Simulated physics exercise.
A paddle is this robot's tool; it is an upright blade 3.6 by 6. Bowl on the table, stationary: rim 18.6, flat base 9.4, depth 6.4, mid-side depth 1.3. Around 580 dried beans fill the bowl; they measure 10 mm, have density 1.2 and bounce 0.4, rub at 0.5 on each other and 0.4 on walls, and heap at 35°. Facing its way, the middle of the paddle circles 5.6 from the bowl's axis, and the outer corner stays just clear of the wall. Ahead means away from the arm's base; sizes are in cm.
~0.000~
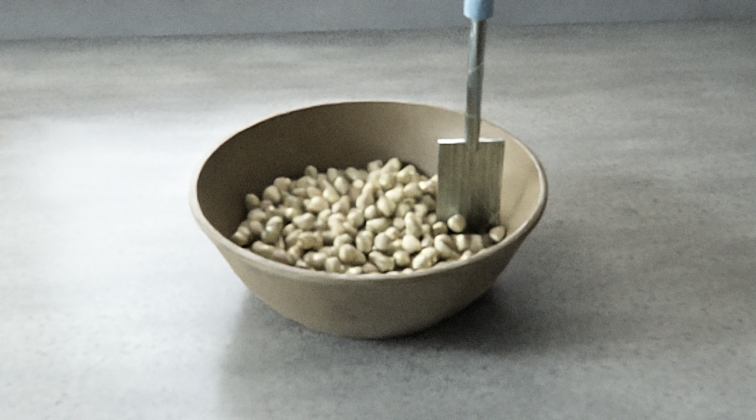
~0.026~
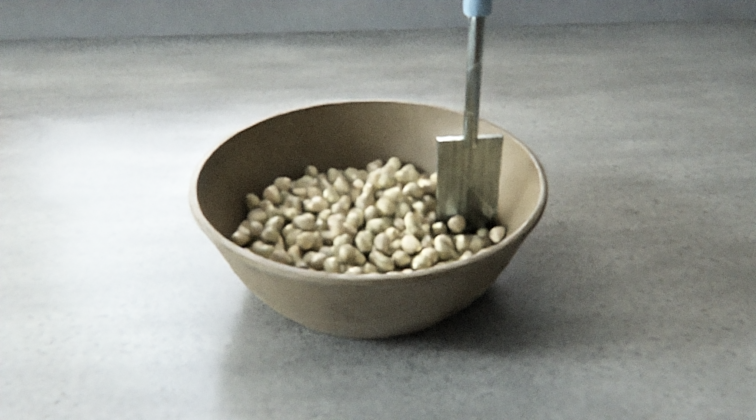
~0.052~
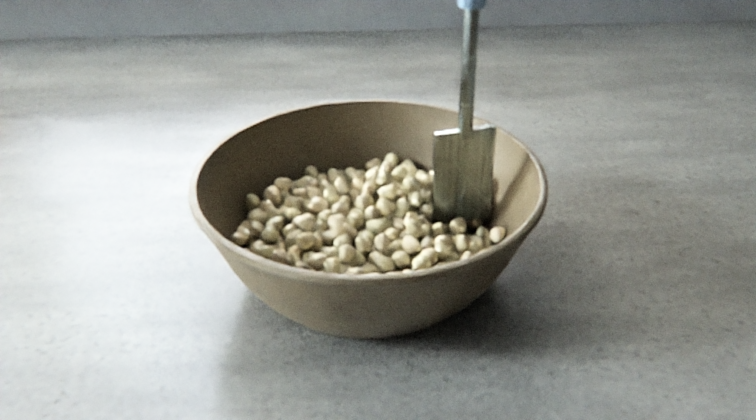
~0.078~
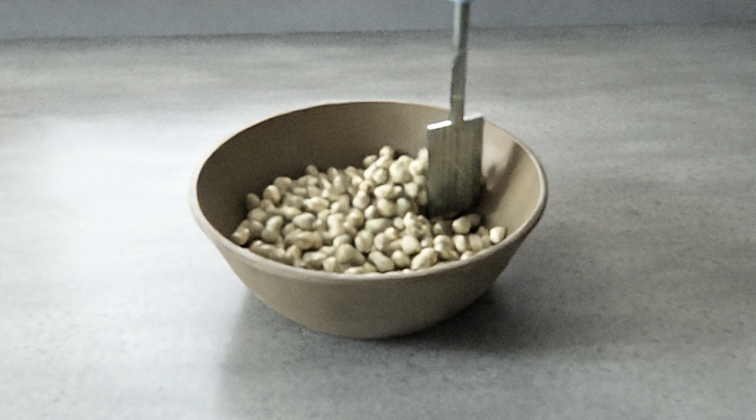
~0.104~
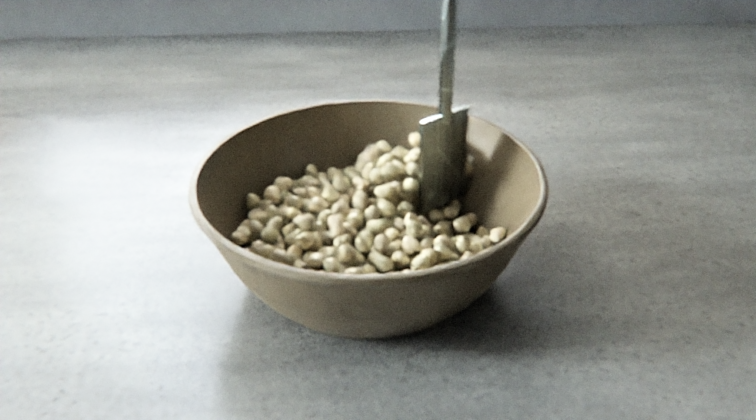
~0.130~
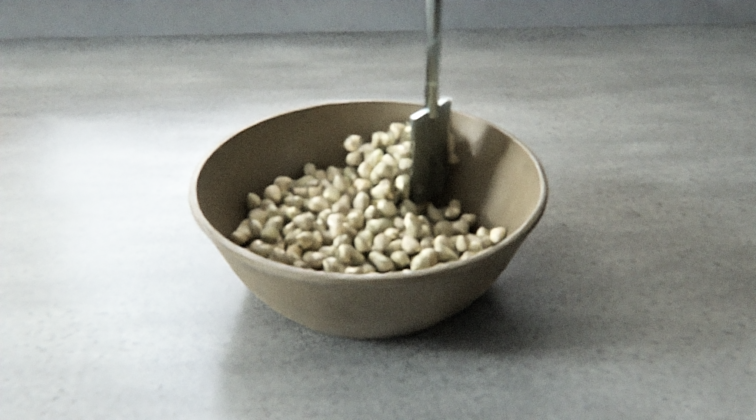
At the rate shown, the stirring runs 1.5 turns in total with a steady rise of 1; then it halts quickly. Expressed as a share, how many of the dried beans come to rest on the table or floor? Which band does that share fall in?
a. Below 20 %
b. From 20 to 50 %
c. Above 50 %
(a) Below 20 %.
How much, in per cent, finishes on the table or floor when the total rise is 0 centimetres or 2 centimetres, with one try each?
Some 15 and 5 per cent.
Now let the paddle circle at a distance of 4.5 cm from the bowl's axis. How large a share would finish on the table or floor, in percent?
That would make it around 5 percent.
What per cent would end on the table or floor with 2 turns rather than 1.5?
Roughly 10 percent would end up there.
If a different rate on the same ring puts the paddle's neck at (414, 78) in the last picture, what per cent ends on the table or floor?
Something like 15 percent, roughly.
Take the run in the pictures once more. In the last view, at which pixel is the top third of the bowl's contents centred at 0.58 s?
Upper-third centre: Approx. (370, 263) px.
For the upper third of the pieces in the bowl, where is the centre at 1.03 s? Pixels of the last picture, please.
Roughly pixel (358, 168).
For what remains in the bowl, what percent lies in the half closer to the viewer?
It comes to near 55 percent.
After 0.58 s, 241° round, highest piece 8 above the table; 558 in the bowl, 13 on the table or floor, 8 in flight or on the tool.
After 1.03 s, 75° round, highest piece 9 above the table; 539 in the bowl, 38 on the table or floor, 2 in flight or on the tool.
After 1.45 s, 180° round, highest piece 7 above the table; 527 in the bowl, 52 on the table or floor.
After 2.15 s, 180° round, highest piece 7 above the table; 527 in the bowl, 52 on the table or floor.
At rest, 527 in the bowl, 52 on the table or floor. That is 9 % on the table or floor.
